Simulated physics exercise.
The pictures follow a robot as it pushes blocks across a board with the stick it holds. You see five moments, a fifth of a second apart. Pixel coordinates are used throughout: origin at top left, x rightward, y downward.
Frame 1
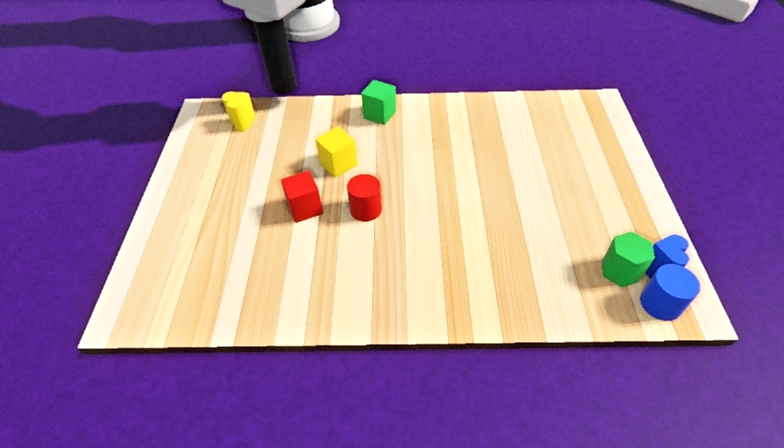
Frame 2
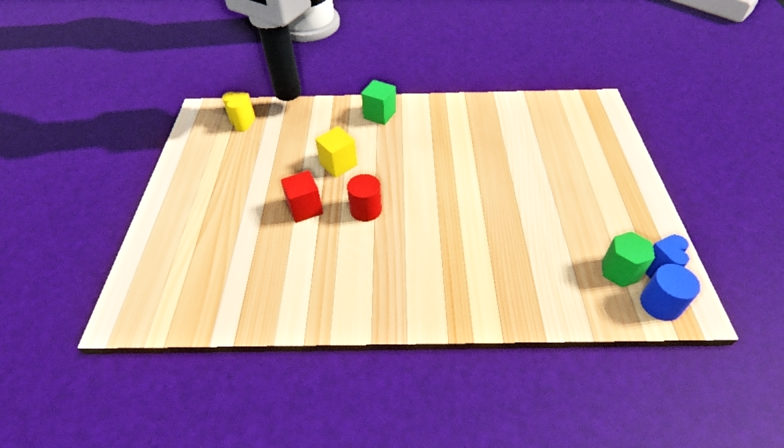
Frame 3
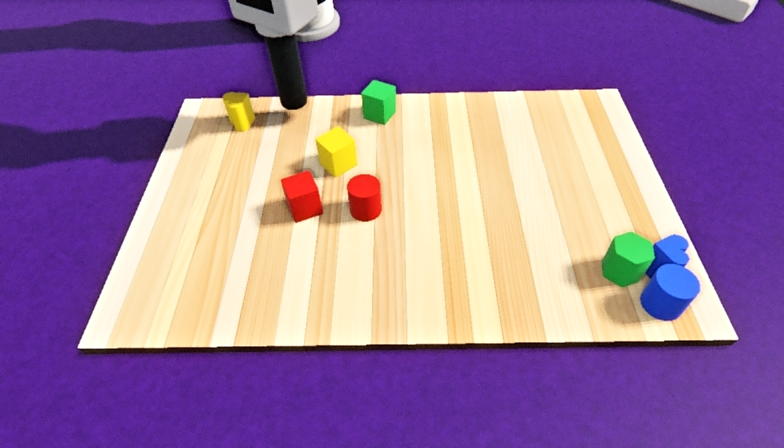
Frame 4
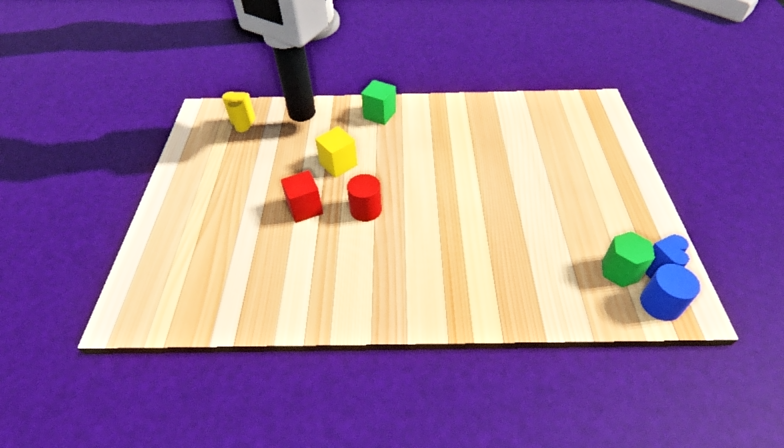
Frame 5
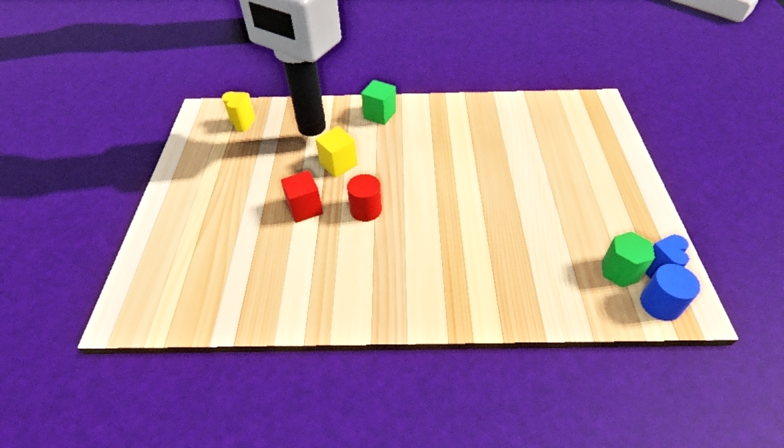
A black stick on a robot arm moves down and slightly right toward the yellow square block.
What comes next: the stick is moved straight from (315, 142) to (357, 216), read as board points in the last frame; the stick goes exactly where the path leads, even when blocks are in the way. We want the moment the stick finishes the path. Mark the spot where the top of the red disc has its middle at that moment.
Around (385, 201).
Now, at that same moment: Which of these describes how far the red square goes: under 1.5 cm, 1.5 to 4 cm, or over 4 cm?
It moves only a bit, under 1.5 cm.
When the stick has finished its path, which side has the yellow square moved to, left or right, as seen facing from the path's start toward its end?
To the left.
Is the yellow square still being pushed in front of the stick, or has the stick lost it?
When the path is over, you would find the yellow square off to the side or behind the stick.
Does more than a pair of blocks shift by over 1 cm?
No
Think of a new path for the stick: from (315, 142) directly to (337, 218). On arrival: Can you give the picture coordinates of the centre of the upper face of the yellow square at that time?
I'd place it at (355, 154), taking the centre of its top.
What follows on the original path. One third of the way, stick (324, 151); yellow square (348, 150), turned 25° anticlockwise.
Two thirds of the way, stick (339, 176); yellow square (369, 161), turned 60° anticlockwise.
At the end, stick (356, 202); red square still; yellow square (373, 162), turned 70° anticlockwise; red disc (385, 201).
